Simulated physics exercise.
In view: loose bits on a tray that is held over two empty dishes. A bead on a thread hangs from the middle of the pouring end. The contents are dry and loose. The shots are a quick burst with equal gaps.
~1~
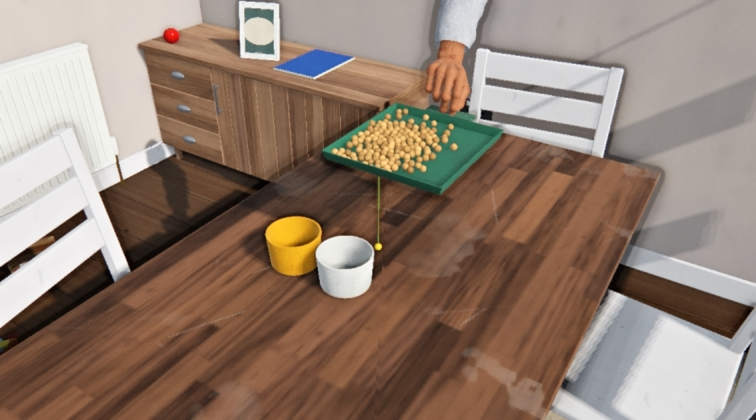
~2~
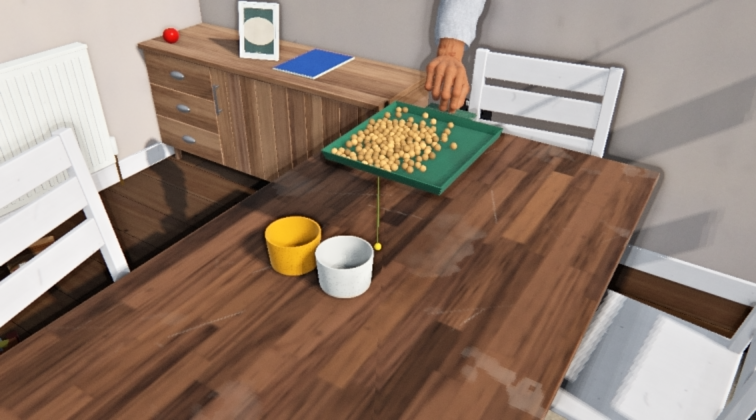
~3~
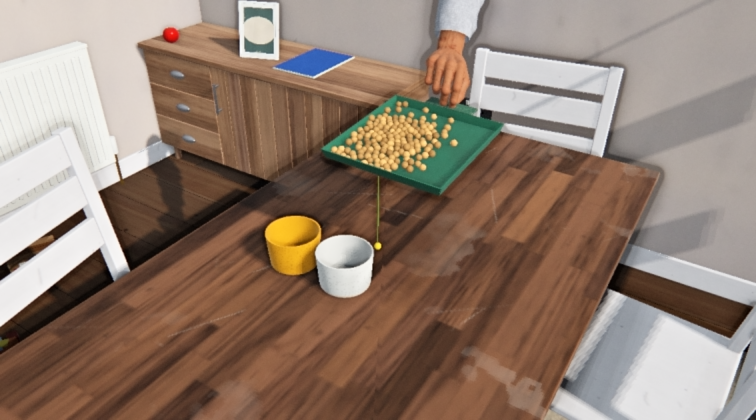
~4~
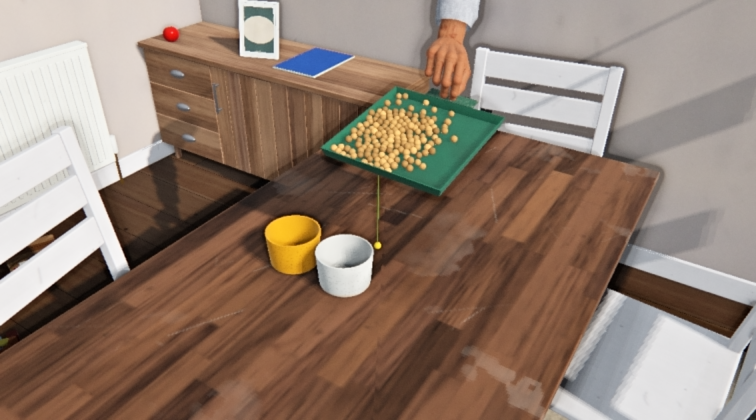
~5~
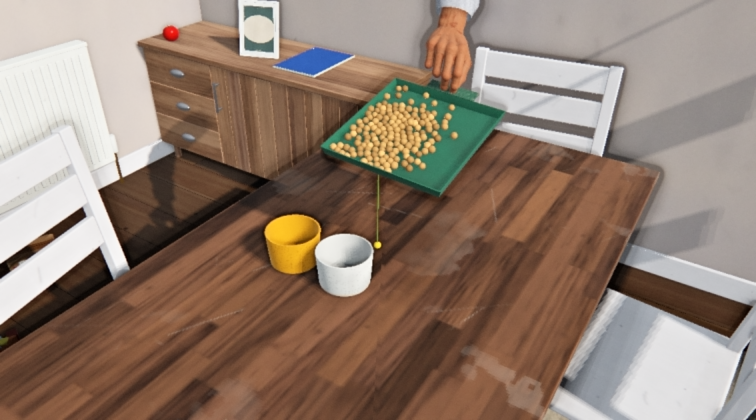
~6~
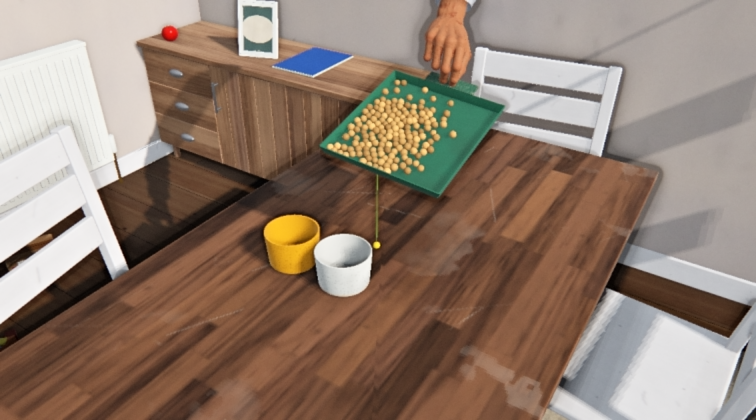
Above a wooden table, a hand gradually tilts a green tray of small round beads.
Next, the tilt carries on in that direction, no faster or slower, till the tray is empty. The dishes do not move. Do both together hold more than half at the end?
In the dishes lies less than half of it.
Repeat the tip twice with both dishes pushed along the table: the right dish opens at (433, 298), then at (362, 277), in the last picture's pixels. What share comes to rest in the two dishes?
Near 80 % and 30 %.
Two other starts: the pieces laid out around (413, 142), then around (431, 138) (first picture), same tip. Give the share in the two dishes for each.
Near 0 % and 0 %.
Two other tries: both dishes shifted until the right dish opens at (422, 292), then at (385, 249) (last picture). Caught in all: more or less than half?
At the first place over half, at the second under half.
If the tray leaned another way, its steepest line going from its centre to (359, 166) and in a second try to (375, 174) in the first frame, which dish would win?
One: Right. Two: The right dish.
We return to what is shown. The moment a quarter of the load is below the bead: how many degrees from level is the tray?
Near 70 degrees.
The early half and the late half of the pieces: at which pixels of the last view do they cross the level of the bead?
First near (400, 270), later near (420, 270).
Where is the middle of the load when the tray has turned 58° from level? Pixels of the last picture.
Close to (397, 171).
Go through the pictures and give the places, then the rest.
In the first picture, corners of the pouring end at (326, 150) and (440, 185), level; middle of the load at (392, 144), round wooden beads; left dish at (277, 258); right dish at (329, 280); bead on its thread at (378, 247).
In the second picture, corners of the pouring end at (326, 150) and (440, 186), level; middle of the load at (391, 143).
In the third picture, corners of the pouring end at (325, 148) and (440, 186), tipped barely, lowest at the right corner; middle of the load at (391, 141).
In the fourth picture, corners of the pouring end at (325, 147) and (439, 188), tipped a little, lowest at the right corner; middle of the load at (391, 137).
In the fifth picture, corners of the pouring end at (325, 145) and (439, 189), tipped a little, lowest at the right corner; middle of the load at (391, 134).
In the sixth picture, corners of the pouring end at (323, 145) and (438, 191), tipped clearly, lowest at the right corner; middle of the load at (390, 132), most on the move; left dish at (275, 256); right dish at (327, 278).
Soon, tray tipped steeply; most on the tray; a stray few in the right dish; a small part outside both; a small part in the air.
A while on, tray tipped right over; a stray few on the tray; a small part in the right dish; most outside both; a small part in the air.
Towards the end, tray tipped past a quarter turn; a small part in the right dish; nearly all outside both.
Finally, tray tipped past a quarter turn; a small part in the right dish; none in the left dish; nearly all outside both.
